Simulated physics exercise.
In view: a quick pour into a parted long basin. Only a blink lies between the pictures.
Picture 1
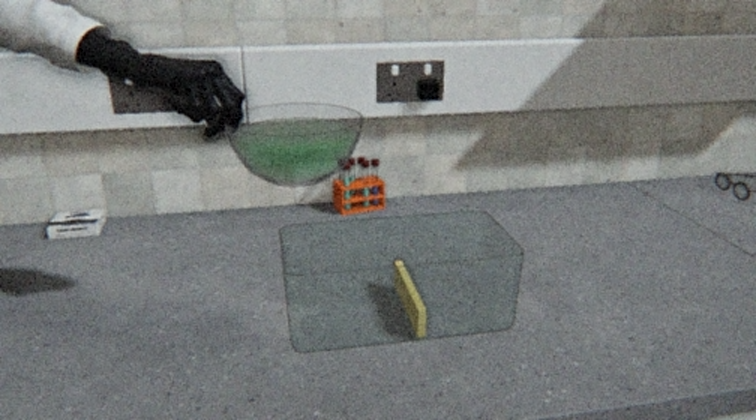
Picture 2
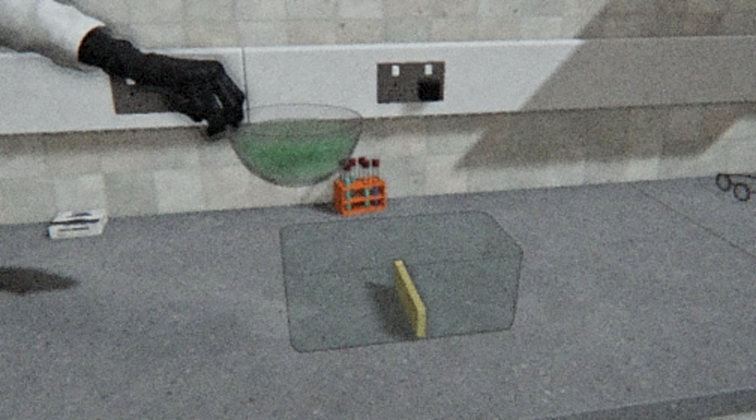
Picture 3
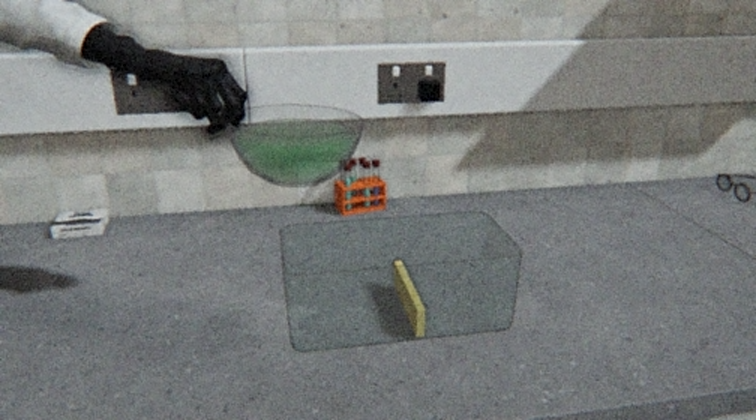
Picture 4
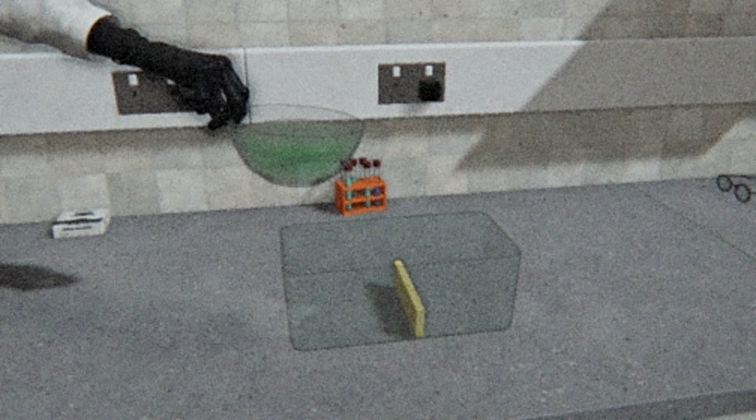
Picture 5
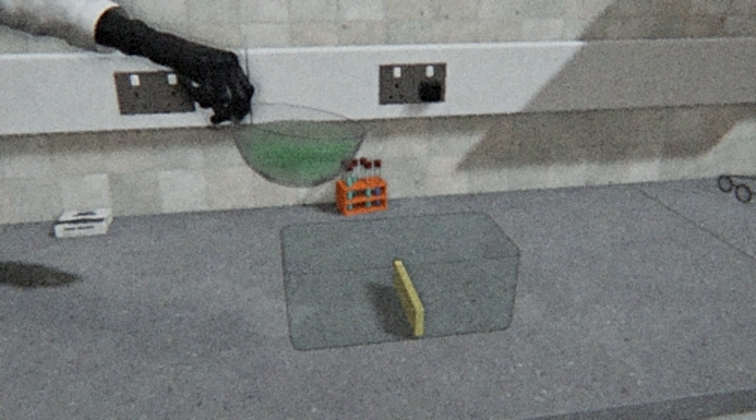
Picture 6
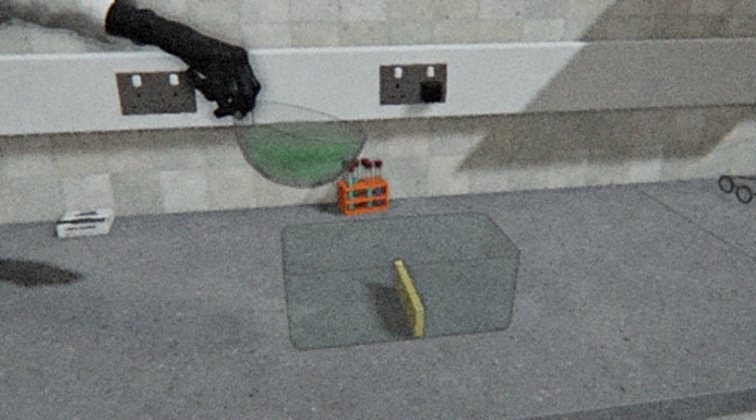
A black-gloved hand in a white sleeve, at upper left, holds a clear bowl of green liquid above a grey speckled worktop, seen from slightly above against pale tiles and sockets. Below stands a clear long basin with a yellow divider, an orange tube rack behind, a small white box left and glasses right. The hand rises slightly and shifts right as the bowl tilts gently rightward.
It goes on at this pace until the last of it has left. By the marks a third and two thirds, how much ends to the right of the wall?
The share right of the wall is between a third and two thirds.
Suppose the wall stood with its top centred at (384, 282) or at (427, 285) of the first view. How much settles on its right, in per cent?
Near 75 % and 15 %.
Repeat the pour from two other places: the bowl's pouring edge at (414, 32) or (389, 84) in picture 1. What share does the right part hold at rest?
The first gives 85 %, the second 75 %.
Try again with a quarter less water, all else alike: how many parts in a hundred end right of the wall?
Close to 30 per cent.
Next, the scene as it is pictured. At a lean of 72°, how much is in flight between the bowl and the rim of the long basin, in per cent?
Roughly 35 in a hundred.
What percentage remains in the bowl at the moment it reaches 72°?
Close to 35 per cent.
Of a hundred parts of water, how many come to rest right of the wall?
Close to 45 per cent.
A moment on, the bowl is tipped part way and 33 per cent is still to pour, 9 is left of the wall and 22 right of it.
Next, the bowl is tipped right over and 0 per cent is still to pour, 51 is left of the wall and 47 right of it.
Then the bowl is tipped right over and 0 per cent is still to pour, 52 is left of the wall and 47 right of it.
Later the bowl is tipped right over and 0 per cent is still to pour, 52 is left of the wall and 47 right of it.
At rest 52 per cent lies left of the wall, 48 right of it and 1 outside.
